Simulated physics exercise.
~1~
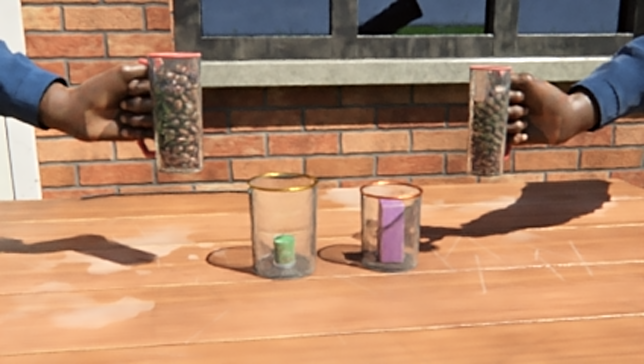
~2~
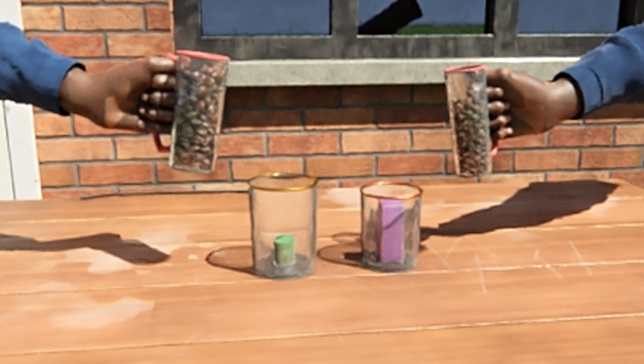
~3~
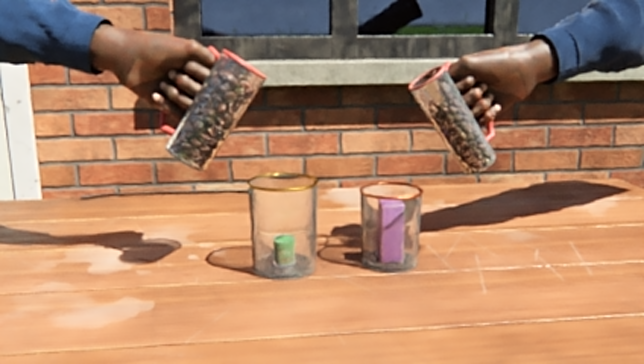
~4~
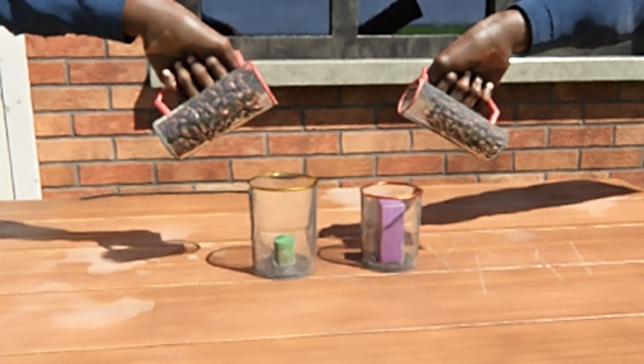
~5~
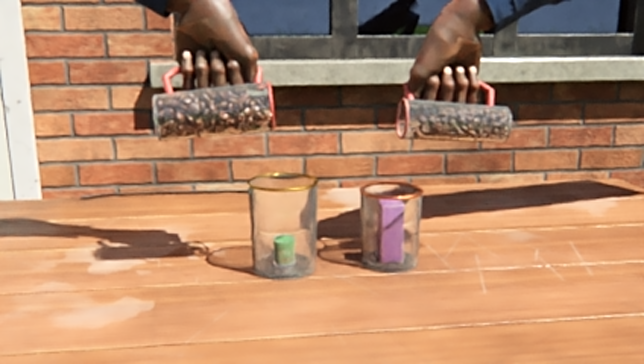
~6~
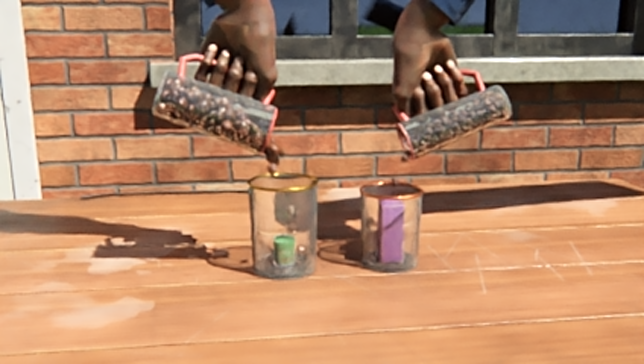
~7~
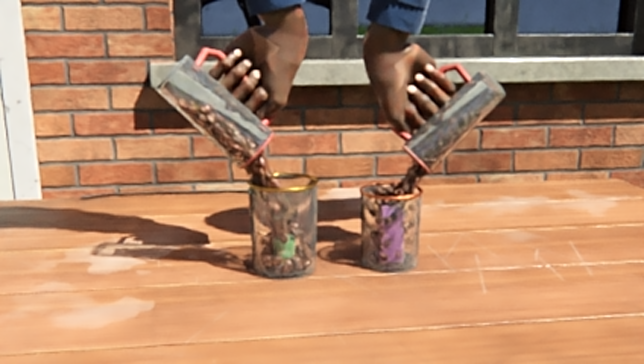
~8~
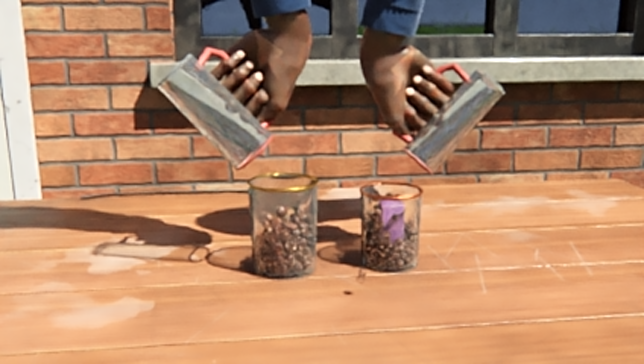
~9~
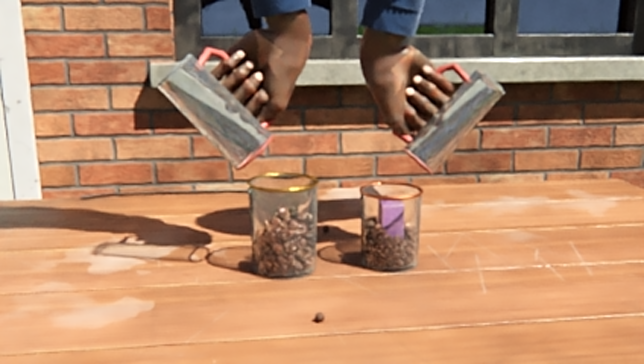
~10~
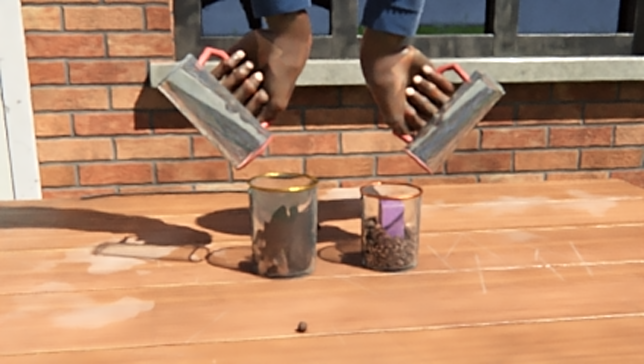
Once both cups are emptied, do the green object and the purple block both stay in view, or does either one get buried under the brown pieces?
The green object in the left glass gets buried under the brown pieces. The purple block in the right glass keeps its top above them.
